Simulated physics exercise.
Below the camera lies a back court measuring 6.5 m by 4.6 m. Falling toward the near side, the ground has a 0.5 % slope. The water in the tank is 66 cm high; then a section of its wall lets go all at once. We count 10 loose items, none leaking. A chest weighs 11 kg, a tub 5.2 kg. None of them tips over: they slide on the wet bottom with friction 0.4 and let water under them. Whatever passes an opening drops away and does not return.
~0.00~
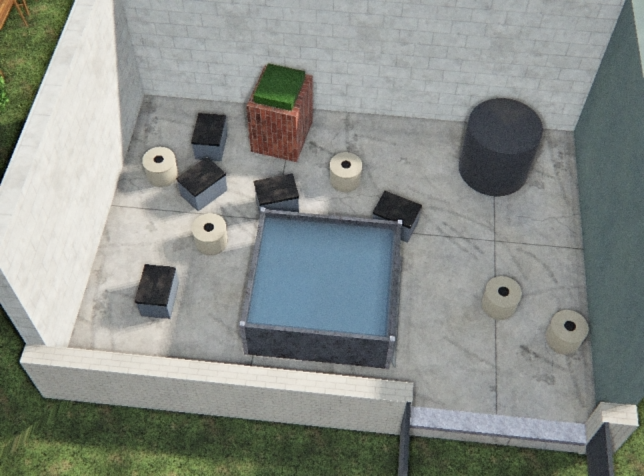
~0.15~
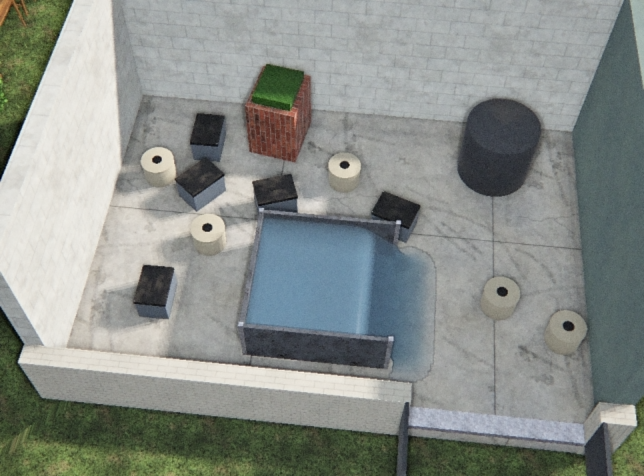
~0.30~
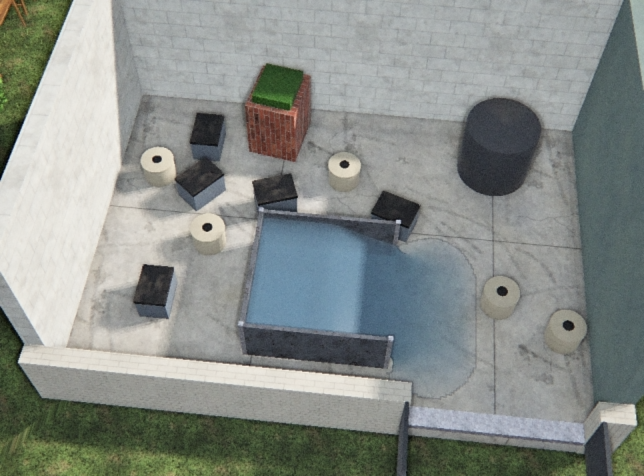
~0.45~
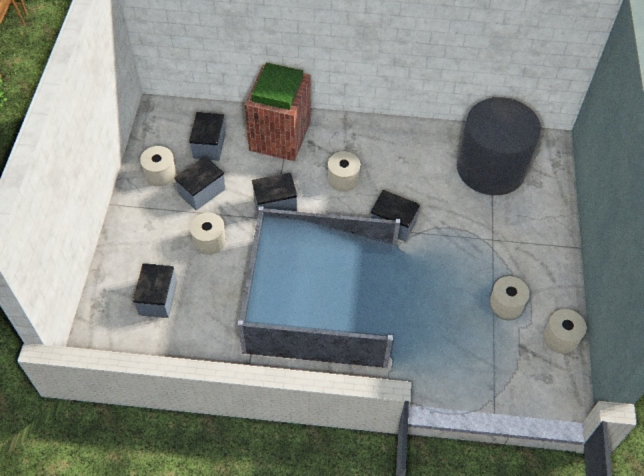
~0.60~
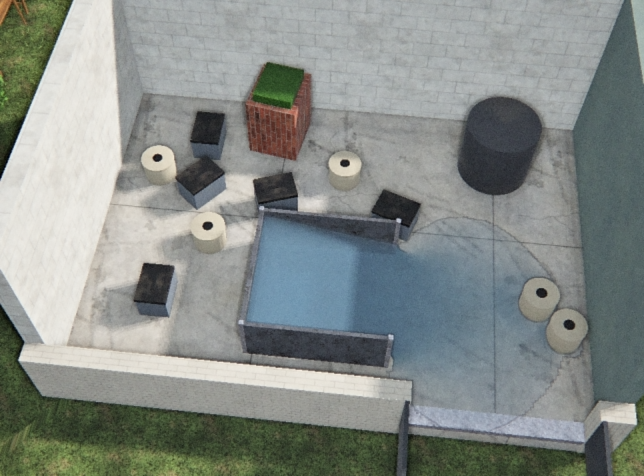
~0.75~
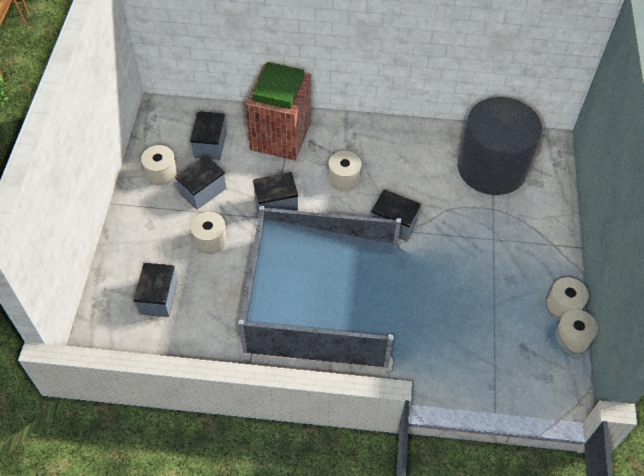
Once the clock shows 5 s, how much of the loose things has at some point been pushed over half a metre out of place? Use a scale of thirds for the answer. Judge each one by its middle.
On that scale: Less than a third.
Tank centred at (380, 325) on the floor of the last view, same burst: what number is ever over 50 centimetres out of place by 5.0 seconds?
Then the count would be 3.
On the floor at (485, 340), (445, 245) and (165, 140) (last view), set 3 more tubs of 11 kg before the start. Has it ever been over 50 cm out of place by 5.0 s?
First exceeds it, second exceeds it, third falls shy.
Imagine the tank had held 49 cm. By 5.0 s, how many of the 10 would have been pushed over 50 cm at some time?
Then the count would be 2.
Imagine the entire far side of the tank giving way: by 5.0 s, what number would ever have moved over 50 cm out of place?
The answer then is 10.
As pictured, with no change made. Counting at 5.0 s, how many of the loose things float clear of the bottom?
At that point I count 2.
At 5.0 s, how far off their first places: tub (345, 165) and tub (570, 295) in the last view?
Taking them in turn, I get 60 cm for the first and 300 cm for the second.
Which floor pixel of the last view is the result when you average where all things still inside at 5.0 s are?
Mean position: Approximately (273, 200).
After 1.1 s 1 of 10 are over 50 cm from their spots; 2 afloat.
After 2.2 s 1 of 10 are over 50 cm from their spots; 2 afloat.
After 3.5 s 2 of 10 are over 50 cm from their spots; 2 afloat.
After 5.0 s 3 of 10 are over 50 cm from their spots, and 3 have been at some point; 2 afloat.
